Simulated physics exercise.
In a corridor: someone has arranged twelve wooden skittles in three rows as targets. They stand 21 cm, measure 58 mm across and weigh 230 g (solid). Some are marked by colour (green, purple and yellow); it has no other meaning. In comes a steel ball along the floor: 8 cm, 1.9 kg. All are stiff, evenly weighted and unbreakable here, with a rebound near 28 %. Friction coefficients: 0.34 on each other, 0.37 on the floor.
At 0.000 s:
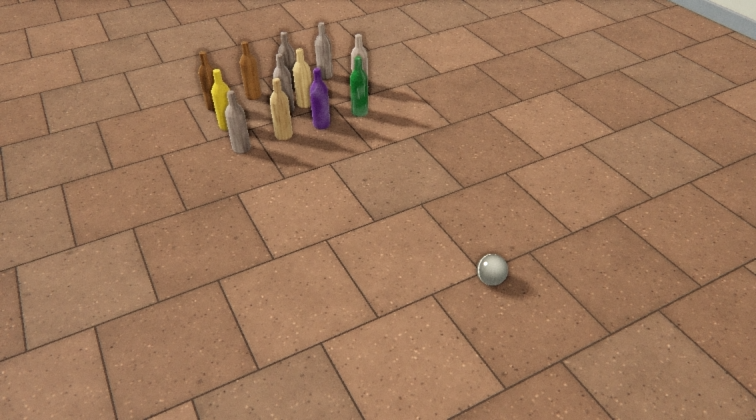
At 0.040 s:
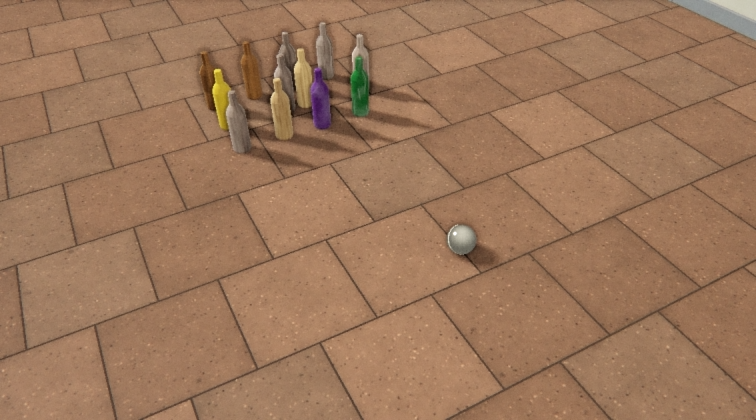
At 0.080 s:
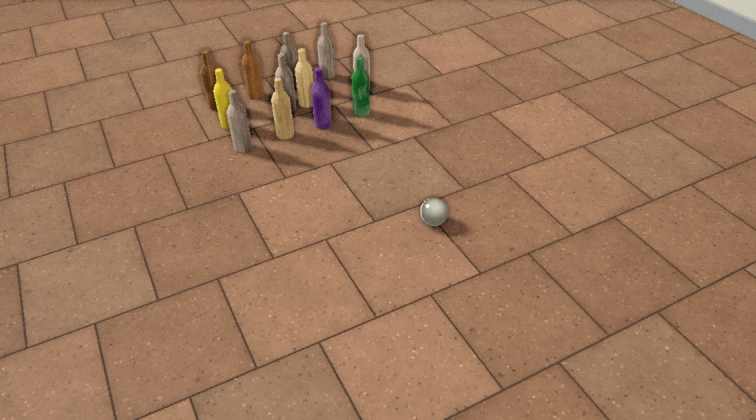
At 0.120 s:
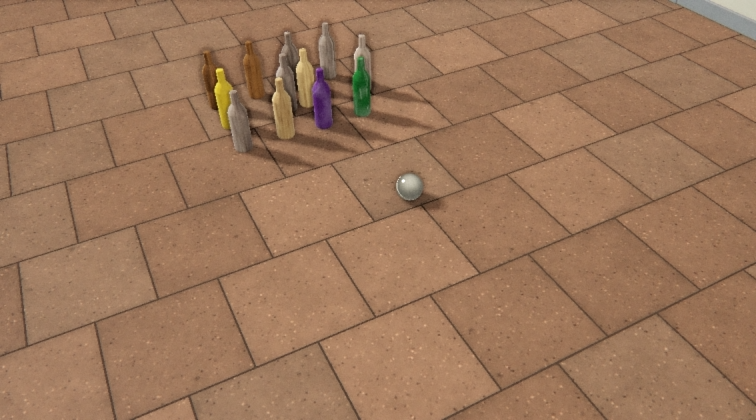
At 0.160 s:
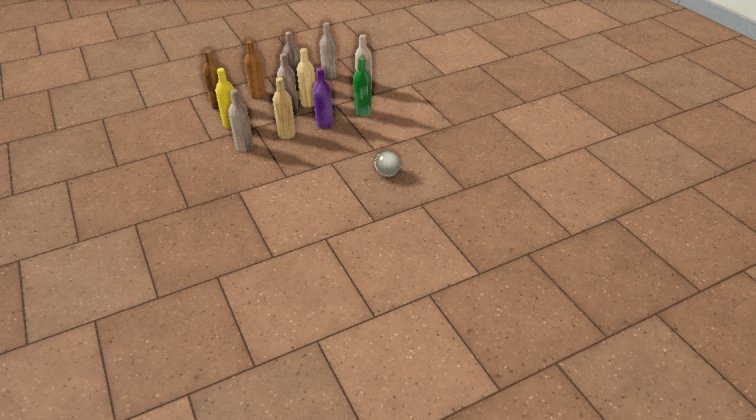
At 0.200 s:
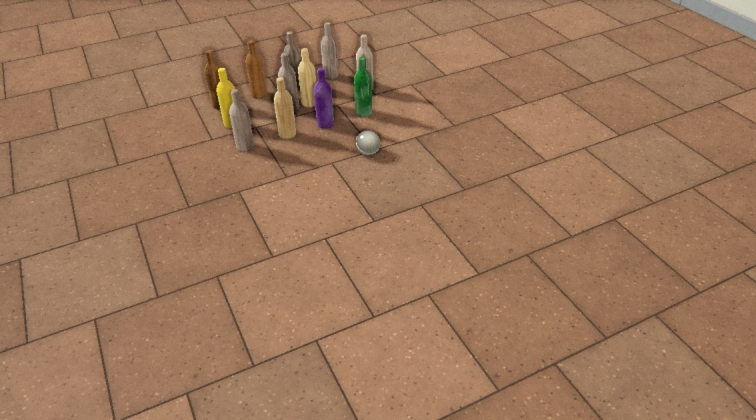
At the start, a cluster of bottle-shaped skittles, among them purple, yellow and green ones, stands on a brown tiled floor, with a steel ball some way off to the lower right. The ball then rolls steadily up and to the left, closing most of the gap, while the skittles stay standing.
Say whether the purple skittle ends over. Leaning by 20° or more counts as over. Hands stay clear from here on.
That skittle goes over.
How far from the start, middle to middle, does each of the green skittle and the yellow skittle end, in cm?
Moved: Green 0, yellow 20.
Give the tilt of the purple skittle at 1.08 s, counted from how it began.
Some 90°.
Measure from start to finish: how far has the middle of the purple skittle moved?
Roughly 30 cm away.
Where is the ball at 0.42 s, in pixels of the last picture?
Near (299, 56).
Around 0.34 s, ball still moving; 2 of the 12 skittles over; purple skittle tipped 60°.
Around 0.42 s, ball still moving; 3 of the 12 skittles over; purple skittle lying flat.
Around 0.60 s, ball still moving; 5 of the 12 skittles over; purple skittle lying flat; yellow skittle tipped 14°.
Around 1.08 s, ball still moving; 6 of the 12 skittles over; purple skittle lying flat; yellow skittle lying flat.
Finally (1.4 s), ball rolling away; 6 of the 12 skittles over; purple skittle lying flat; yellow skittle lying flat; green skittle unmoved. Seen by the last camera, middles, purple skittle near (252, 102), yellow skittle near (175, 130).
